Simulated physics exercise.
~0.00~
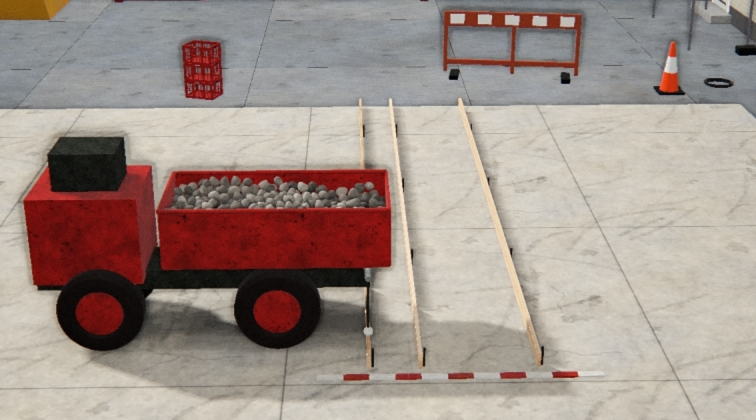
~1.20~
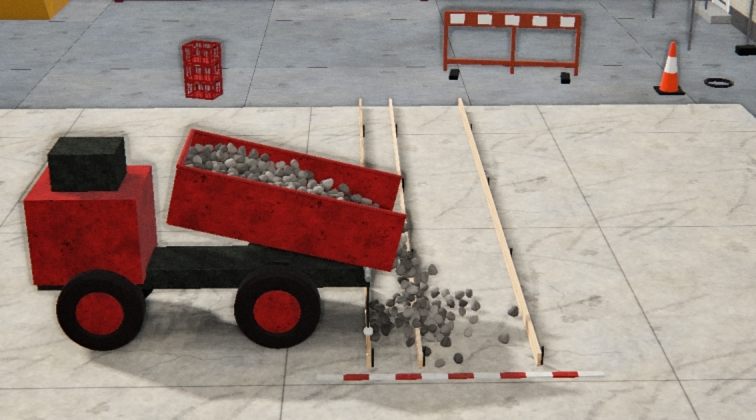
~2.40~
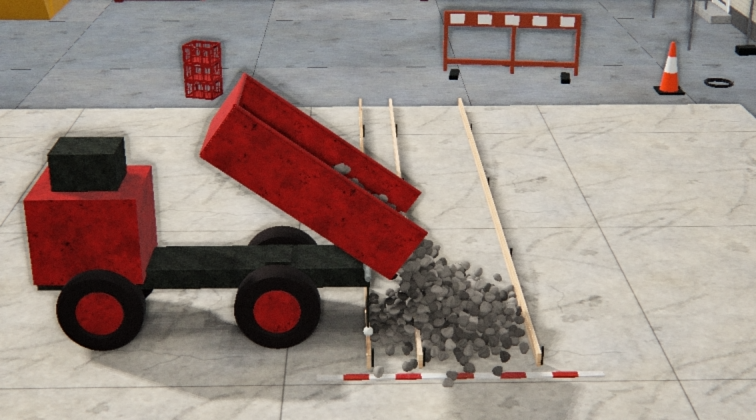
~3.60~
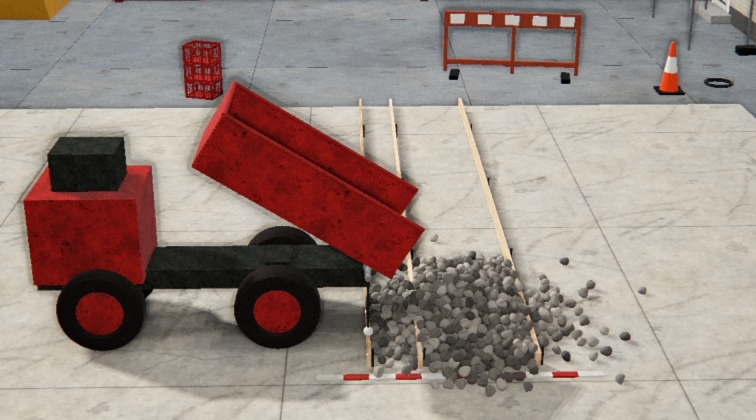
Red tipper truck raising its body and dumping round grey stones across wooden boards, most piling up between the right-hand two.
